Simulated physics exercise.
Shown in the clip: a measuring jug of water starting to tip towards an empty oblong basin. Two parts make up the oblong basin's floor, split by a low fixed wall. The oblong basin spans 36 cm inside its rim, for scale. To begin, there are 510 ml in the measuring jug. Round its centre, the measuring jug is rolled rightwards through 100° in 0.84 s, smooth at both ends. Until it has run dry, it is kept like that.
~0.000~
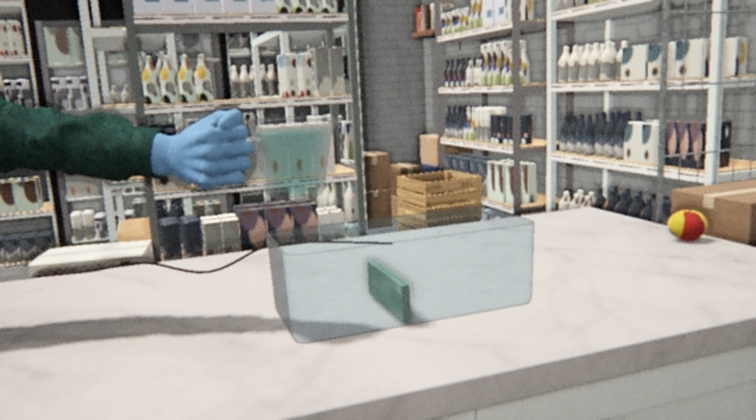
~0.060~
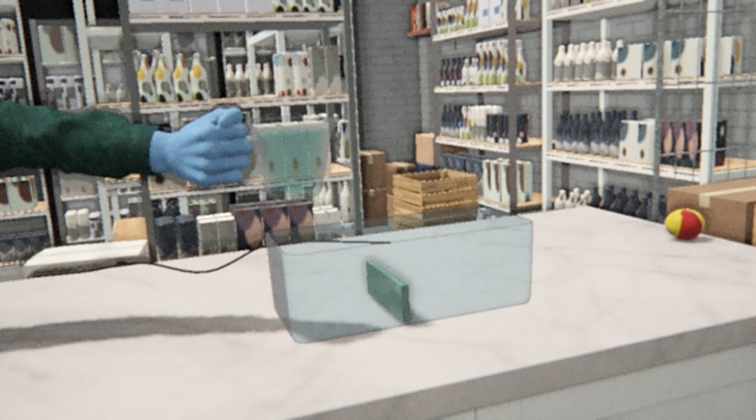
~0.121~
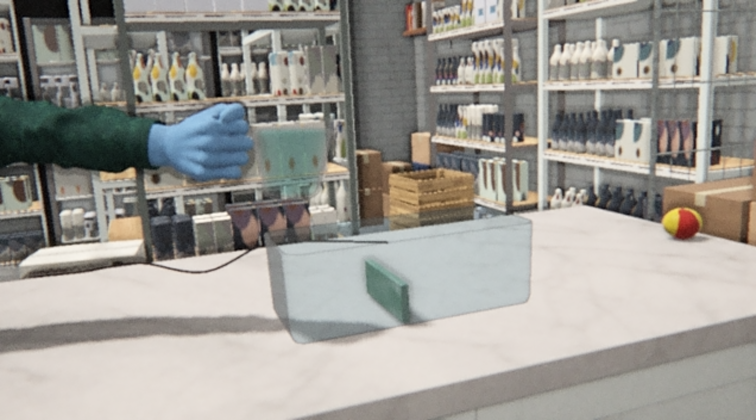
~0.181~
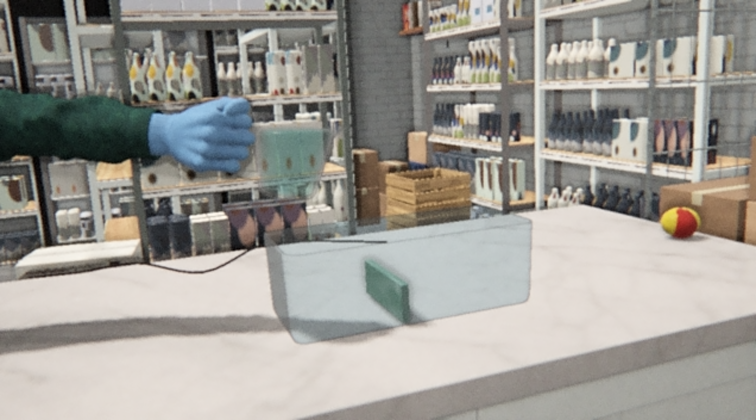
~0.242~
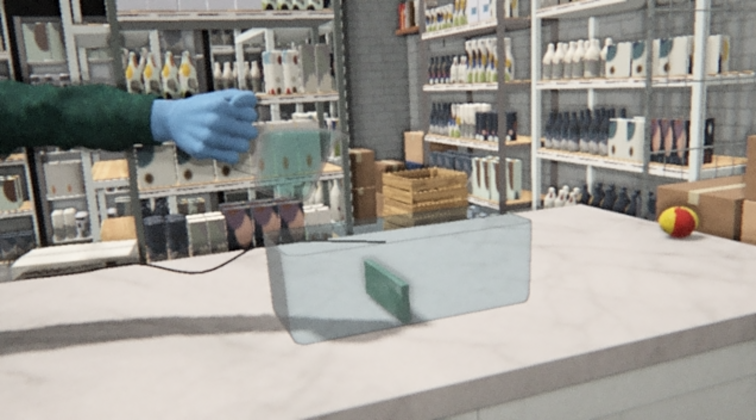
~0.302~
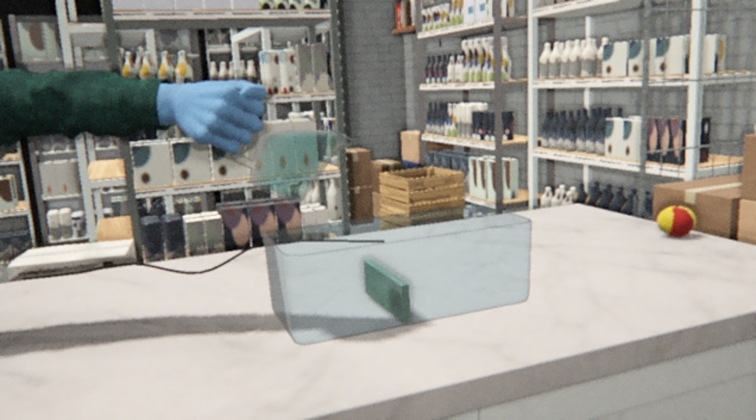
A blue-gloved hand with a dark green sleeve holds a clear jug of pale teal water above a pale marble counter, seen from slightly above in a shop lined with bottle-filled shelves. Below sits a clear oblong basin with a green upright divider, a red-and-yellow ball far right. The hand smoothly tilts the jug rightwards, slowly then faster, while the camera drifts slightly left.
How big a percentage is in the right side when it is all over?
Roughly 42 per cent is in the right side.
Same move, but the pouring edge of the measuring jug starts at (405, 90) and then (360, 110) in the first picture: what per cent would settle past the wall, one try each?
Around 95 per cent first, around 90 per cent next.
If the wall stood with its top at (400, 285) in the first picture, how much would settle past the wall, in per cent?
In that case, some 30 percent.
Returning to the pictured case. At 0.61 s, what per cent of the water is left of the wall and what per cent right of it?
About 6 left, 22 right.
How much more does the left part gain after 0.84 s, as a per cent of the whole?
About 14 percent.
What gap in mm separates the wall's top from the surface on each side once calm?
Looks like roughly 42 mm on the left and roughly 48 mm on the right.
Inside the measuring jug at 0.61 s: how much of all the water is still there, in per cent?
Fraction remaining: Approx. 50 per cent.
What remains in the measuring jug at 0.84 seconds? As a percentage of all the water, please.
Remaining share: Approx. 8 %.
After 0.61 s the tilt is 83° and 50 per cent is still to pour, 6 is left of the wall and 22 right of it.
After 0.84 s the tilt is 100° and 8 per cent is still to pour, 43 is left of the wall and 42 right of it.
After 1.08 s the tilt is 100° and 0 per cent is still to pour, 57 is left of the wall and 42 right of it.
After 1.34 s the tilt is 100° and 0 per cent is still to pour, 57 is left of the wall and 42 right of it.
In the end 57 per cent lies left of the wall, 42 right of it and 1 outside.
